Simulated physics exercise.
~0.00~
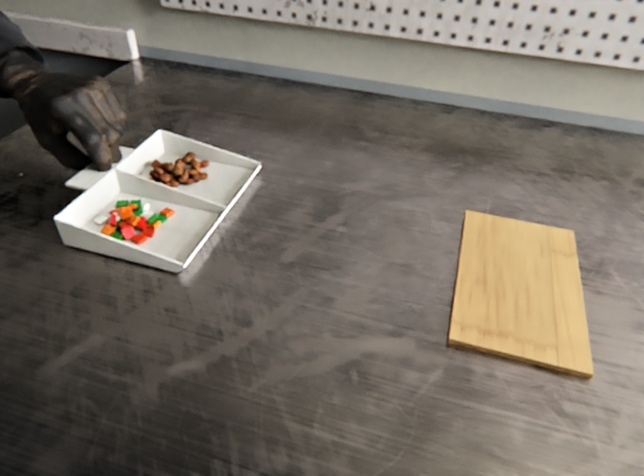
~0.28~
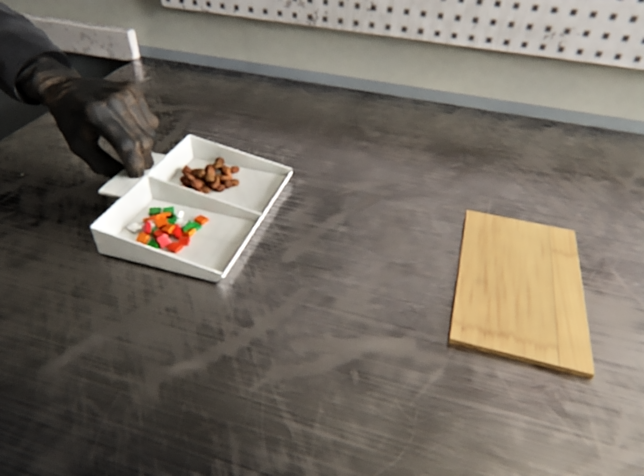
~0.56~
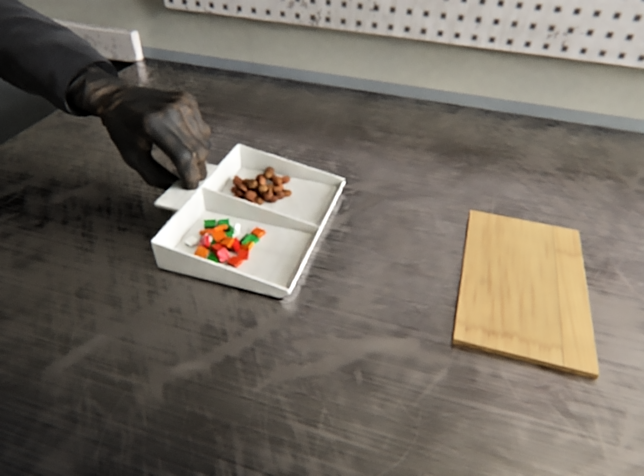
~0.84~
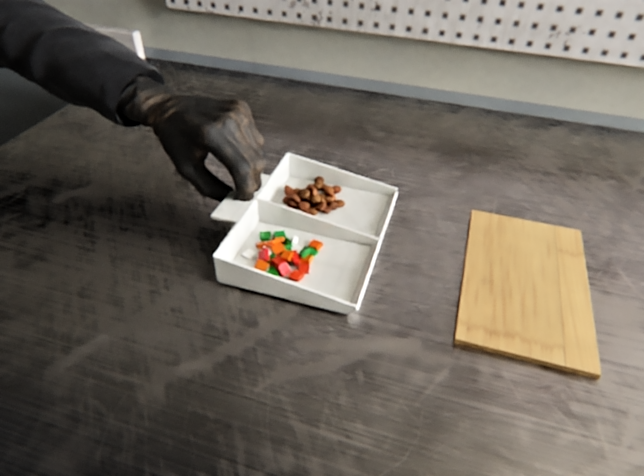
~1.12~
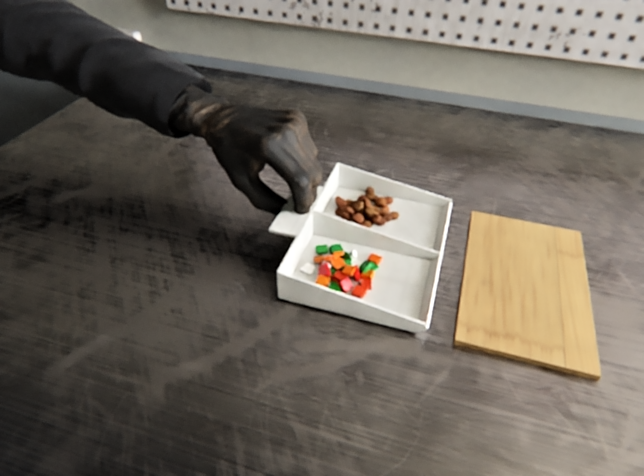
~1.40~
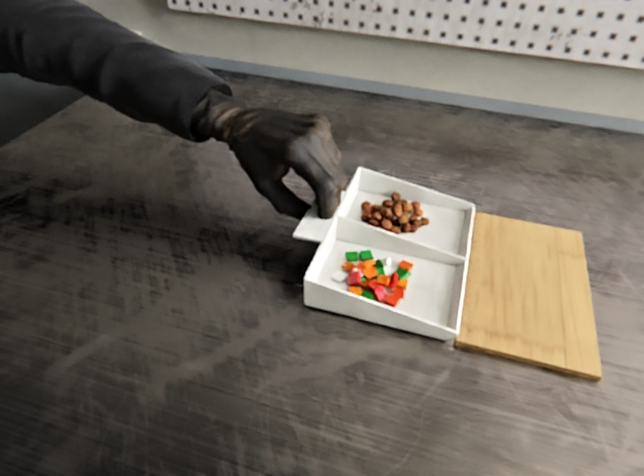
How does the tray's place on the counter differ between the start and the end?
At the start the tray sits on the left side of the counter, well away from the wooden board. At the end it is farther right and slightly nearer the viewer, up against the board's left edge.
